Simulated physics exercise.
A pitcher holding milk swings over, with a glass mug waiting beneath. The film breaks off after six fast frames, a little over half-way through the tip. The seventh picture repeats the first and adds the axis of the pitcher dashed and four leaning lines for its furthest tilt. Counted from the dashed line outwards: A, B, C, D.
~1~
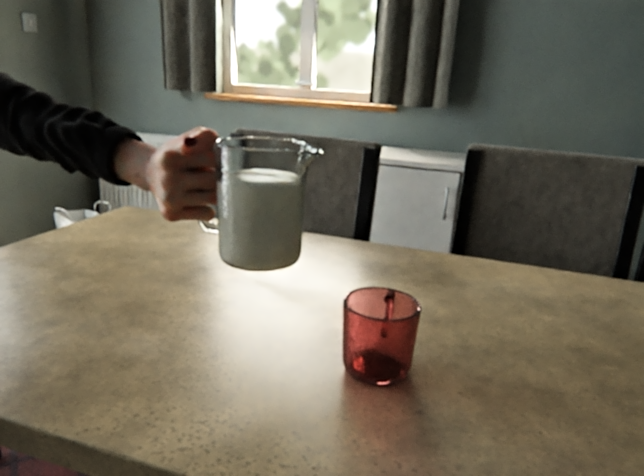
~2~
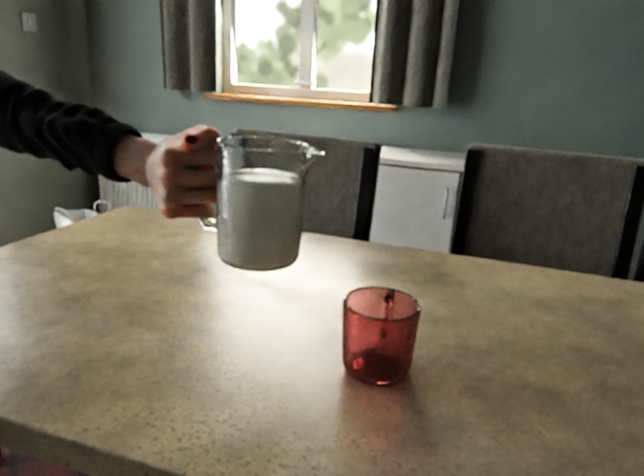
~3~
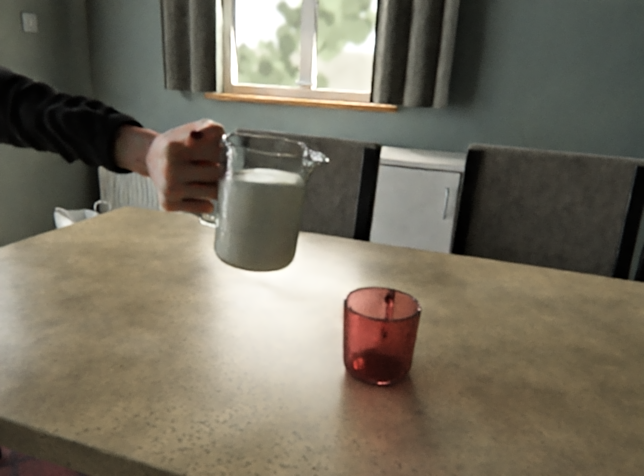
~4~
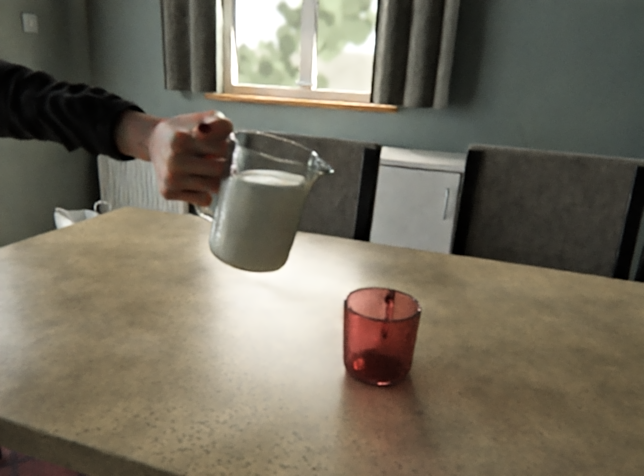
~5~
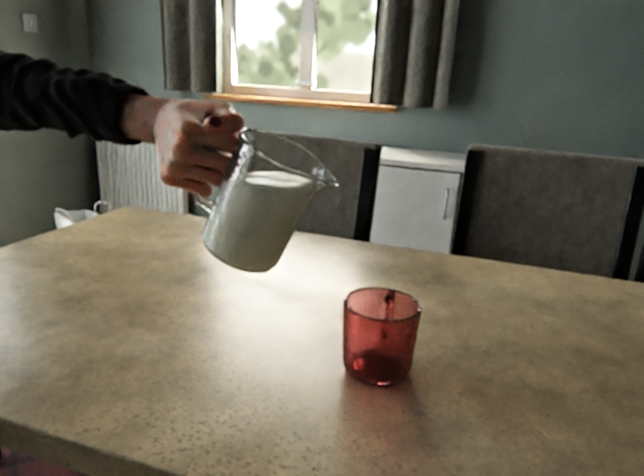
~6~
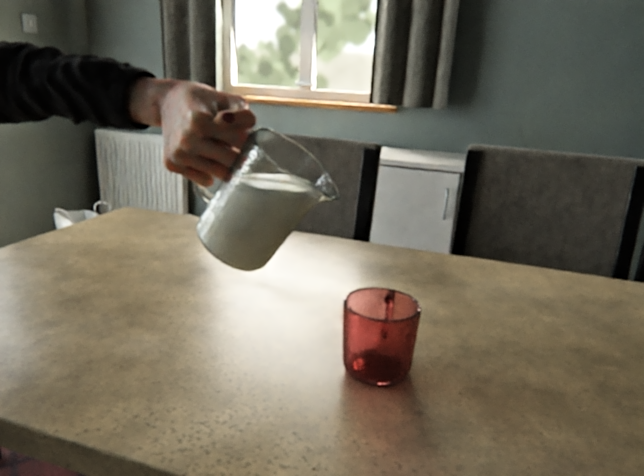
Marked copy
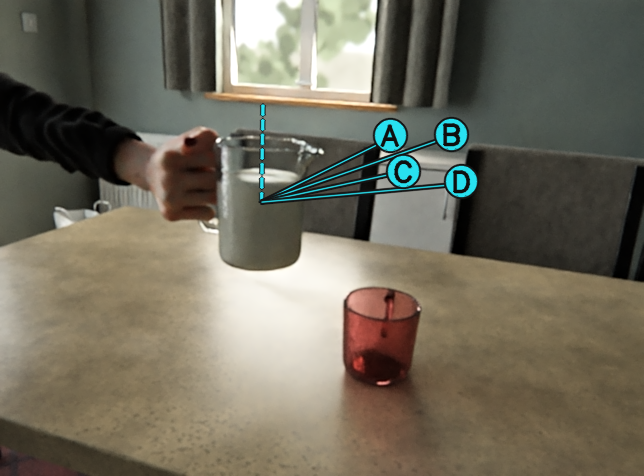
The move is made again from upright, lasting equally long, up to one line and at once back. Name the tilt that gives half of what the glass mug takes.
Tilt B does it best.
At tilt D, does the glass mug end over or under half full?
Over.
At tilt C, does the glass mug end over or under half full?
Over.
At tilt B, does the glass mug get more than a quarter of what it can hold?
Yes, it does.
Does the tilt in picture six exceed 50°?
No.
On the marked copy, A at (376, 145); B at (435, 141); C at (386, 175); D at (444, 185).
If A is chosen, the glass mug ends with about 35 % of what it can hold.
If B is chosen, the glass mug ends with about 53 % of what it can hold.
If C is chosen, the glass mug ends with about 71 % of what it can hold.
If D is chosen, the glass mug ends with about 85 % of what it can hold; 4 % of the milk is spilt.
